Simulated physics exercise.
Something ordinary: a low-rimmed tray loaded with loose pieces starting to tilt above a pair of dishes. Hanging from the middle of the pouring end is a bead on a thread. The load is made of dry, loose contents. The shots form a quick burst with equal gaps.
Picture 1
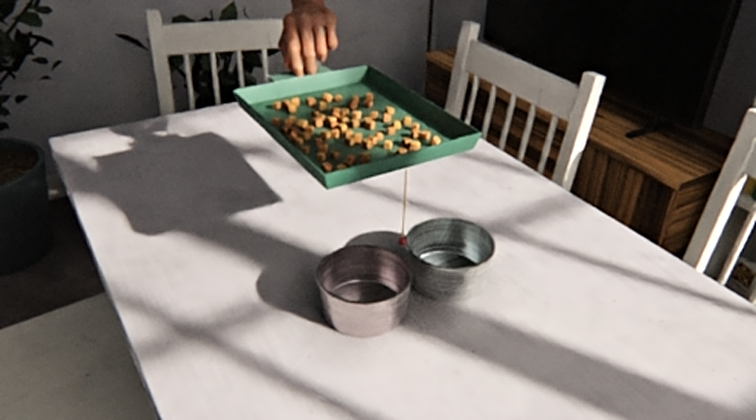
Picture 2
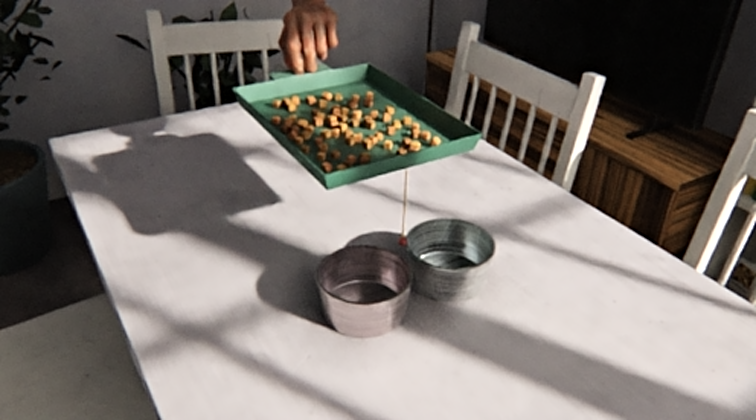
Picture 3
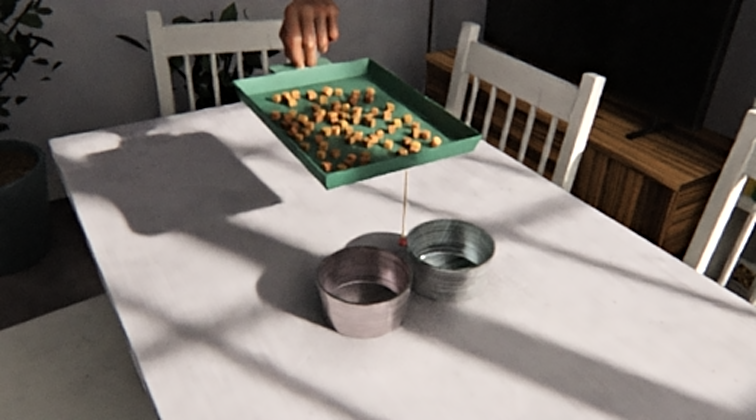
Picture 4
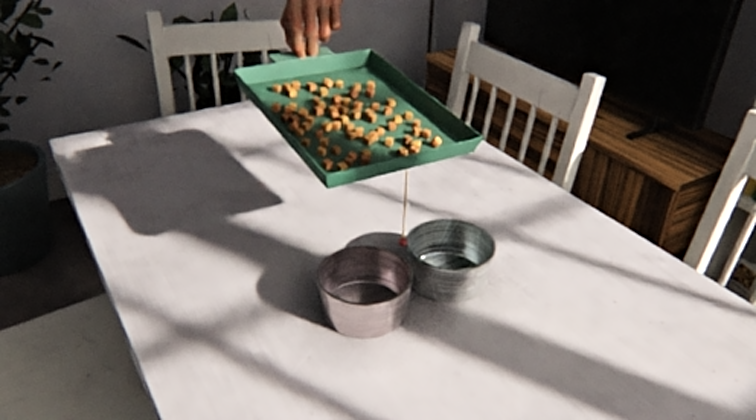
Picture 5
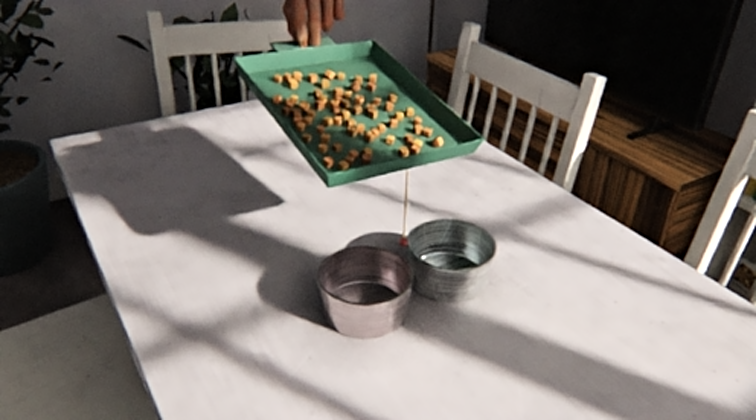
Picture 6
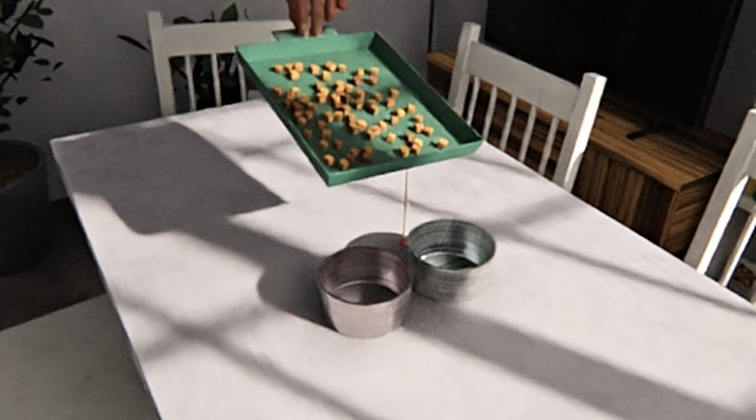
To begin with, a hand holds a green tray of small brown cubes above two bowls on a pale table, a bead hanging on a thread from its near end. The hand gradually shifts and the tray tilts slightly, while the cubes stay on it and the bowls remain still.
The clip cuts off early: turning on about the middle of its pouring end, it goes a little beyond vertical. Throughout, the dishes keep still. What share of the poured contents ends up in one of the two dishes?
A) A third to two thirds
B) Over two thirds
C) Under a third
A third to two thirds.
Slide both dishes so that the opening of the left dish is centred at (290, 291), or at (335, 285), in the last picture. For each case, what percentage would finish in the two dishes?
In turn 0 and 30 in a hundred.
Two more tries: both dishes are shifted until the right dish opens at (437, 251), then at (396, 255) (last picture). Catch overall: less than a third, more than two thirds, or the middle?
Between a third and two thirds; less than a third.
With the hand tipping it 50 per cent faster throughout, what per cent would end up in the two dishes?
Something like 50 percent, give or take.
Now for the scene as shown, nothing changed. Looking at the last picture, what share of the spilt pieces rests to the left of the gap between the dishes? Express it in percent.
Roughly 10 percent.
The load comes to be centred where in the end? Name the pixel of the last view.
At about (459, 287), give or take.
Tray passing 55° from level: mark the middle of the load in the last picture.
I'd mark the middle close to (413, 149).
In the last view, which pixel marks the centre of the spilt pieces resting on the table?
Near (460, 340).
Just after the last frame, tray tipped steeply; almost all on the tray; just a few in the air.
A moment on, tray tipped right over; almost all on the tray; about a tenth in the right dish; just a few outside both.
Further on, tray tipped past a quarter turn; about a tenth in the left dish; roughly half in the right dish; roughly half outside both.
When it is over, tray tipped past a quarter turn; about a tenth in the left dish; roughly half in the right dish; roughly half outside both.
